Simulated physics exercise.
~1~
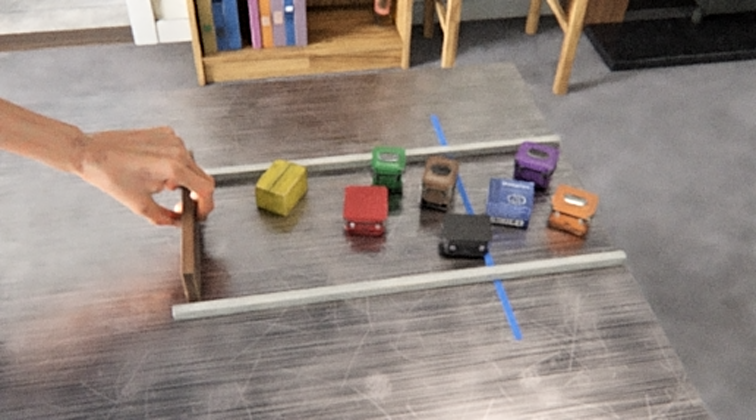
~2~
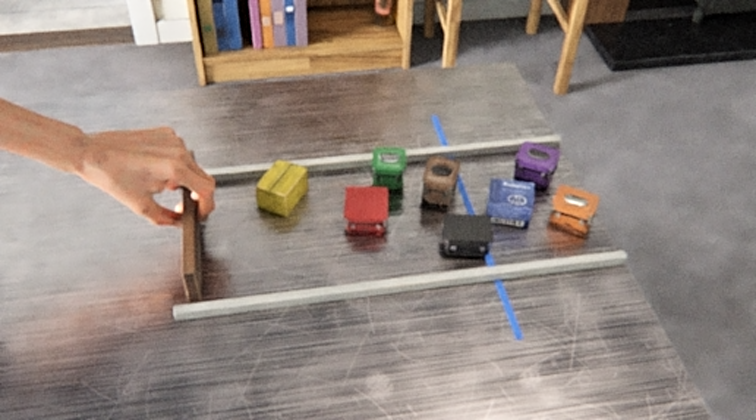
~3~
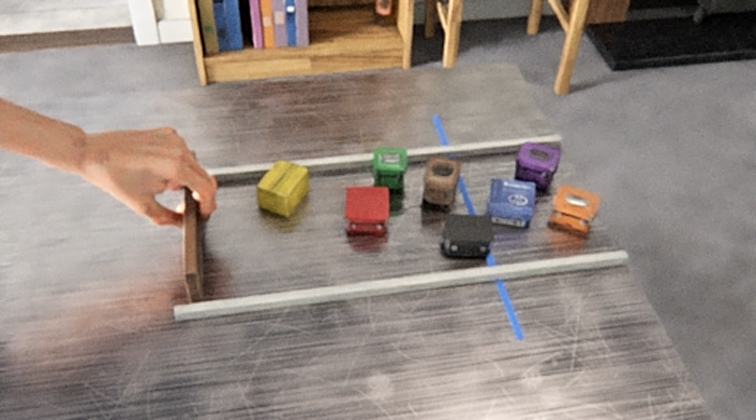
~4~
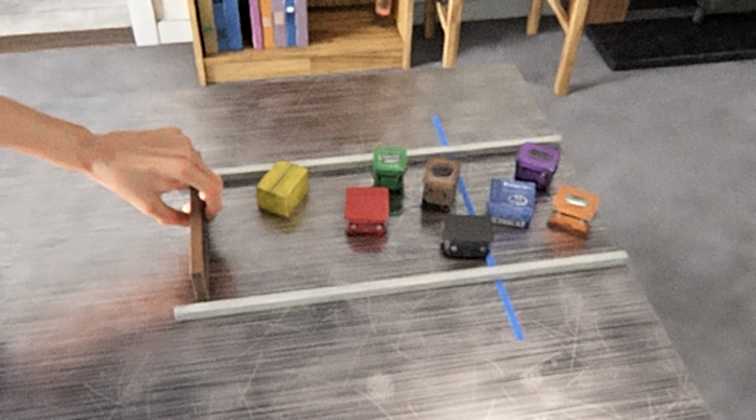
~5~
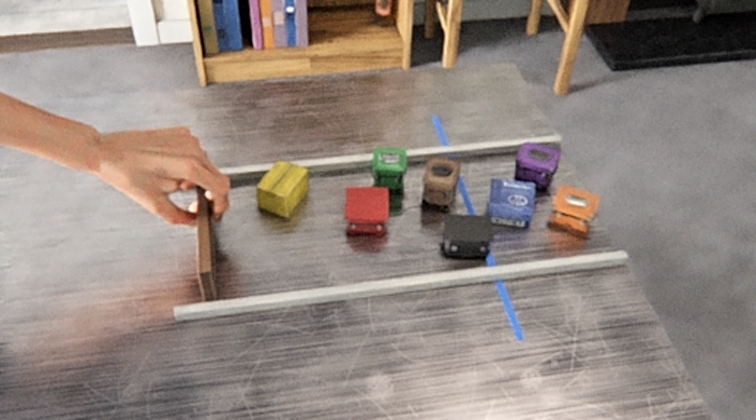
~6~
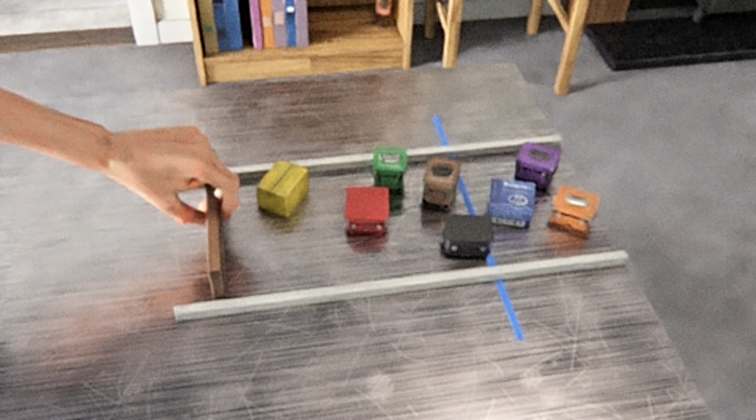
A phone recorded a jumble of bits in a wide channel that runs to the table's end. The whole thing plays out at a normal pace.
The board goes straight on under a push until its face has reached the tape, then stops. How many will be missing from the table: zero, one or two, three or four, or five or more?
Turns out not one gets shoved off the end.
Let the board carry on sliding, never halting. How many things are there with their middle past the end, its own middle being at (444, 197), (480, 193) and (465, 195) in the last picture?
The numbers past the end are 0, 0 and 0.
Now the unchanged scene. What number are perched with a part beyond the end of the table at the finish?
Result: 1.
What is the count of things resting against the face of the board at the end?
Counting them up gives 3.
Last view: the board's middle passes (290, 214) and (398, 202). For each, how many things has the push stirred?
At the one place 1, at the other 4.
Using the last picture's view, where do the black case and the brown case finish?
In the last view, the middles sit near (505, 229) and near (529, 176).
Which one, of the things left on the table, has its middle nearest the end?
Result - the orange case.
Soon after, none off yet; orange case at rest near (574, 211); purple case at rest near (537, 166); blue box at rest near (510, 203).
At rest, the number that fall off is zero.
